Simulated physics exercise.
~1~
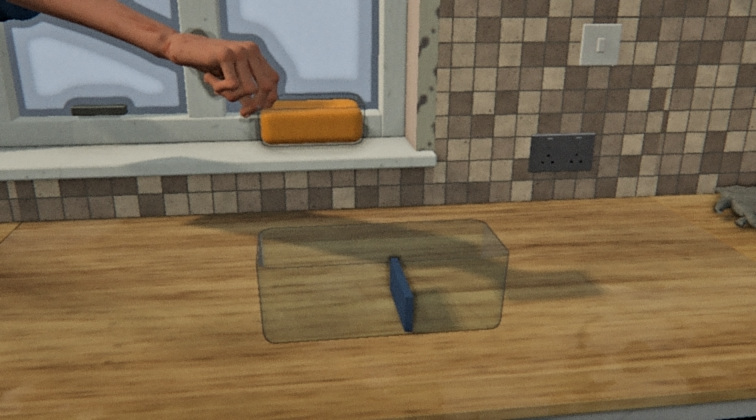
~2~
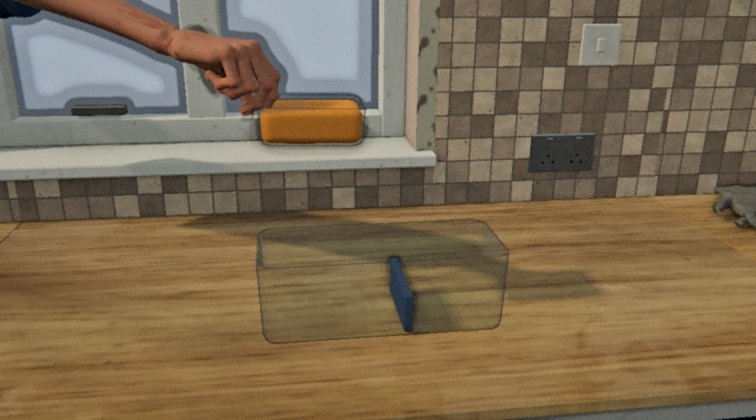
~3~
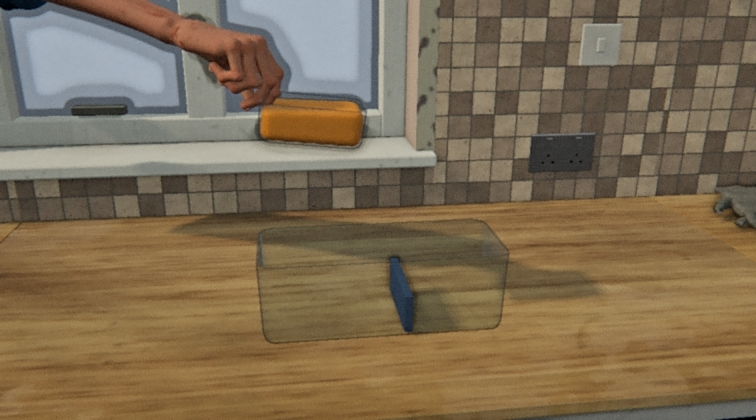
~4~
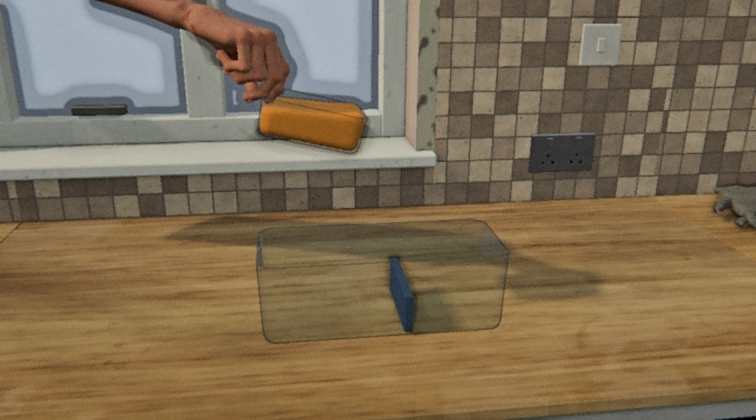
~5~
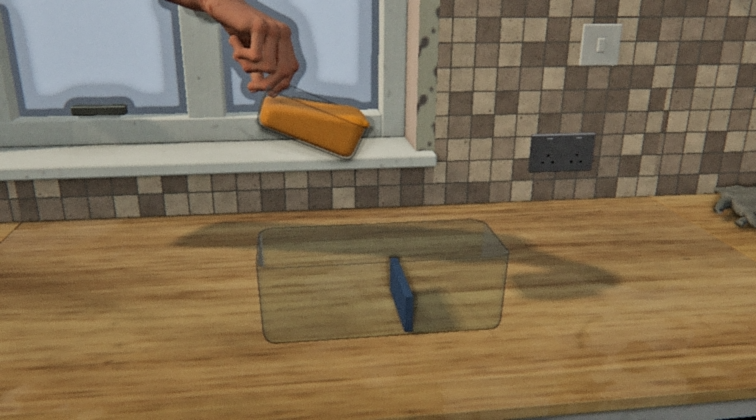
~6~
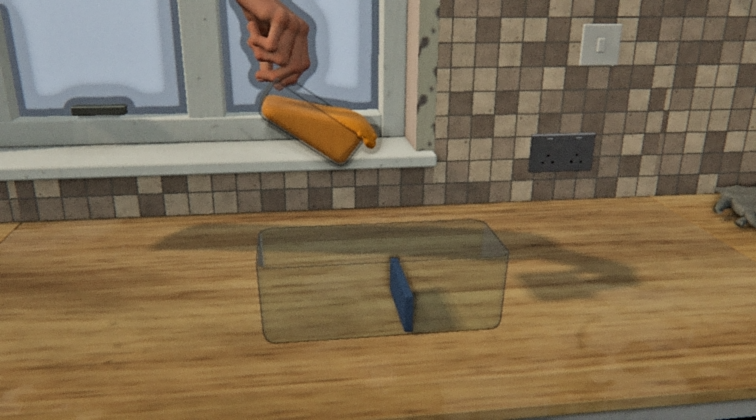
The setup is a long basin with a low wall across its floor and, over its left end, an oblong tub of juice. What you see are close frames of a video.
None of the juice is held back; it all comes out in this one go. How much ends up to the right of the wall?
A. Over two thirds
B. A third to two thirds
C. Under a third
Option B: A third to two thirds.
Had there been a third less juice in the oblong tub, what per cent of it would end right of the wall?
I'd say roughly 35 percent.
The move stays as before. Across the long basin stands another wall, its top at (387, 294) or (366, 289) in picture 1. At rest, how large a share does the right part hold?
First try around 70 percent; second try around 80 percent.
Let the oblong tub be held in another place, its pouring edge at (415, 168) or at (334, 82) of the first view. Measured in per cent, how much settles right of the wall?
Around 90 percent first, around 15 percent second.
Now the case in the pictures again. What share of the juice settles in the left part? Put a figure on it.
About 35 per cent.
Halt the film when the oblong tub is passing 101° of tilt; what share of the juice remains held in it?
It keeps around 5 per cent at that angle.
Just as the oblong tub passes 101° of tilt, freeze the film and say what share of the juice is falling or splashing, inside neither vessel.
I'd put it at roughly 45 percent of it.
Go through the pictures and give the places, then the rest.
In the first picture, tilt 0°; pouring edge (361, 102); surface from (261, 108) to (359, 106); the long basin's rim runs from (258, 249) to (496, 237); the wall's top is at (401, 277).
In the second picture, tilt 2°; pouring edge (362, 103); surface from (261, 107) to (360, 106).
In the third picture, tilt 6°; pouring edge (363, 107); surface from (262, 105) to (360, 108).
In the fourth picture, tilt 13°; pouring edge (363, 114); surface from (263, 103) to (362, 110).
In the fifth picture, tilt 23°; pouring edge (363, 123); surface from (263, 103) to (352, 113); 5 per cent is over the edge.
In the sixth picture, tilt 35°; pouring edge (361, 133); surface from (263, 101) to (349, 117); 13 per cent is over the edge.
A moment on, the oblong tub is tipped right over and 4 per cent is still to pour, 7 is left of the wall and 42 right of it.
Next, the oblong tub is tipped right over and 0 per cent is still to pour, 32 is left of the wall and 59 right of it.
Then the oblong tub is tipped right over and 0 per cent is still to pour, 36 is left of the wall and 58 right of it.
Later the oblong tub is tipped right over and 0 per cent is still to pour, 36 is left of the wall and 58 right of it.
At rest 36 per cent lies left of the wall, 58 right of it and 5 outside.
